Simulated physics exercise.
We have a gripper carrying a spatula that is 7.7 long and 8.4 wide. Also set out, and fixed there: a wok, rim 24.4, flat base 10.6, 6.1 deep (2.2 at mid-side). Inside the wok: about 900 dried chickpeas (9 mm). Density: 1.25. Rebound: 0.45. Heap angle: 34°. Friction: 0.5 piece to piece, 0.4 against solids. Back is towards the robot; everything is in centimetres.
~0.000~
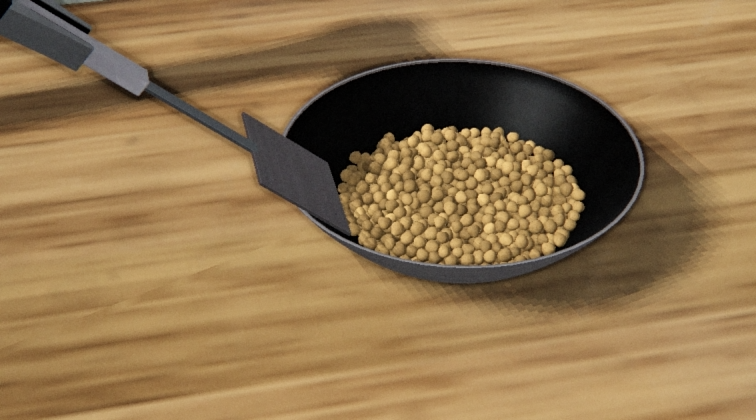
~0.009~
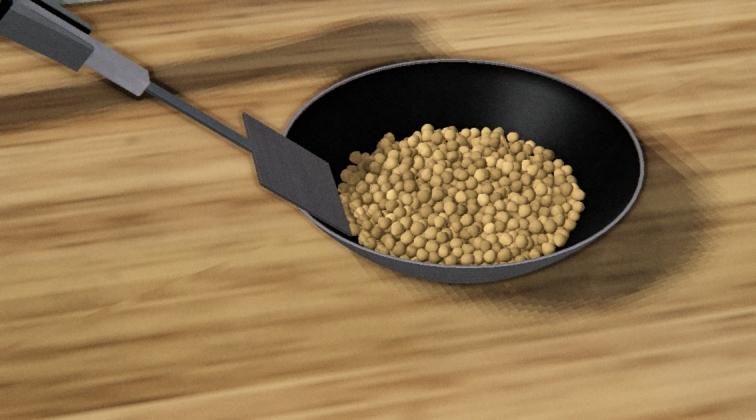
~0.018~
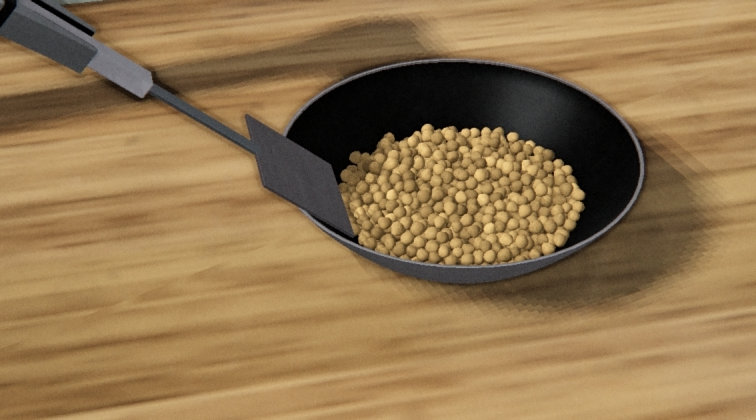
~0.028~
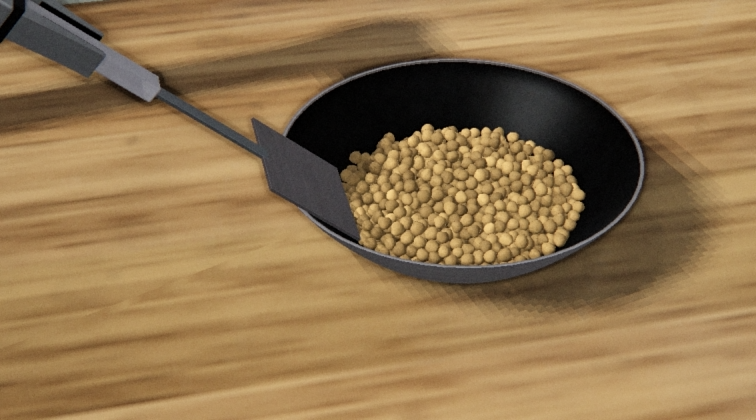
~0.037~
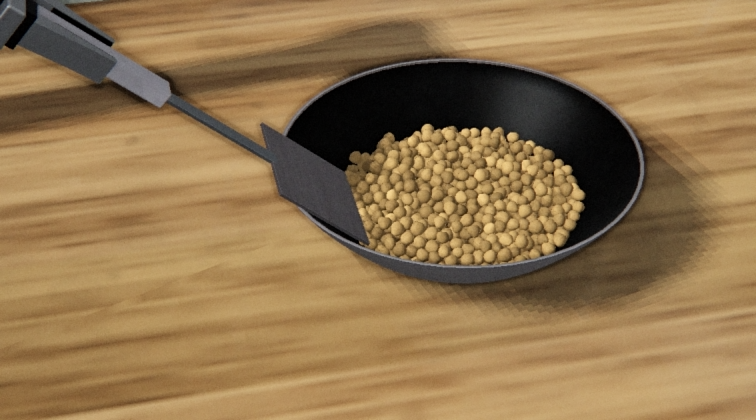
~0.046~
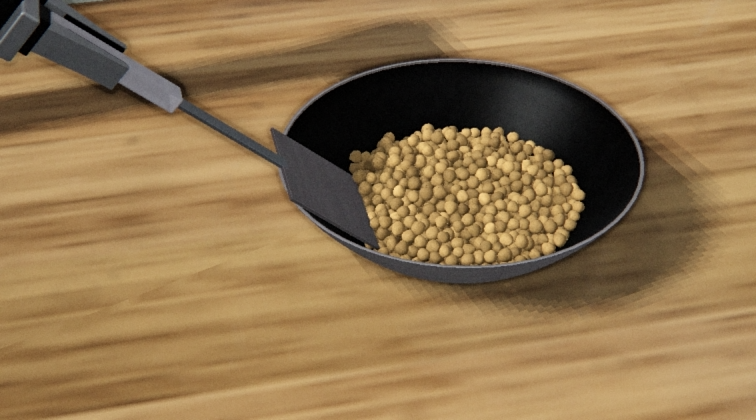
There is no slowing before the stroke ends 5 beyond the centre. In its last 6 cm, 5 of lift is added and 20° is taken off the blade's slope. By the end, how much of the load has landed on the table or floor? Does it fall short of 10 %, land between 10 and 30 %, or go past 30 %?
It falls short of 10 %.
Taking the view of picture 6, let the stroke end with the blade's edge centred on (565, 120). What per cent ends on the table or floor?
Around 25 percent.
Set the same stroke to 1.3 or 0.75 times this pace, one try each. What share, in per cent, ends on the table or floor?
I'd expect close to 15 and then close to 0 percent.
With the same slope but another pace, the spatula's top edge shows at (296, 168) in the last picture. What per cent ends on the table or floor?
Some 15 per cent.
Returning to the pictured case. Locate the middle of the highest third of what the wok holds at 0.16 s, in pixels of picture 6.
The middle lies somewhere about (514, 163).
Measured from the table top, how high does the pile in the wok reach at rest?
Height at the end: Around 6.5 cm.
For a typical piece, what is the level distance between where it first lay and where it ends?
I'd guess close to 3 centimetres.
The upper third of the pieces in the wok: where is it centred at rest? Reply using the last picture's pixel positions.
Pixel estimate: About (556, 160).
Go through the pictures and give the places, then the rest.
The spatula top edge at (251, 147), sloping 42°; upper third of the load around (459, 189), from x 345 to 580, top at y 130; 900 in the wok, in the first picture.
The spatula top edge at (251, 147), sloping 42°; upper third of the load around (459, 189), from x 345 to 580, top at y 130, in the second picture.
The spatula top edge at (254, 149), sloping 42°; upper third of the load around (459, 189), from x 345 to 580, top at y 130, in the third picture.
The spatula top edge at (261, 152), sloping 42°; upper third of the load around (459, 189), from x 345 to 580, top at y 130, in the fourth picture.
The spatula top edge at (270, 157), sloping 42°; upper third of the load around (460, 189), from x 345 to 580, top at y 130, in the fifth picture.
The spatula top edge at (281, 162), sloping 42°; upper third of the load around (462, 188), from x 345 to 580, top at y 130; 900 in the wok, in the sixth picture.
After 0.10 s, sloping 42°, highest piece 8 above the table; 900 in the wok.
After 0.16 s, sloping 34°, highest piece 10 above the table; 900 in the wok.
After 0.38 s, sloping 22°, highest piece 9 above the table; 842 in the wok, 41 on the table or floor, 17 on the blade or in flight.
After 1.43 s, sloping 22°, highest piece 6 above the table; 842 in the wok, 58 on the table or floor.
In the end, 842 in the wok, 58 on the table or floor. That is 6 % on the table or floor.
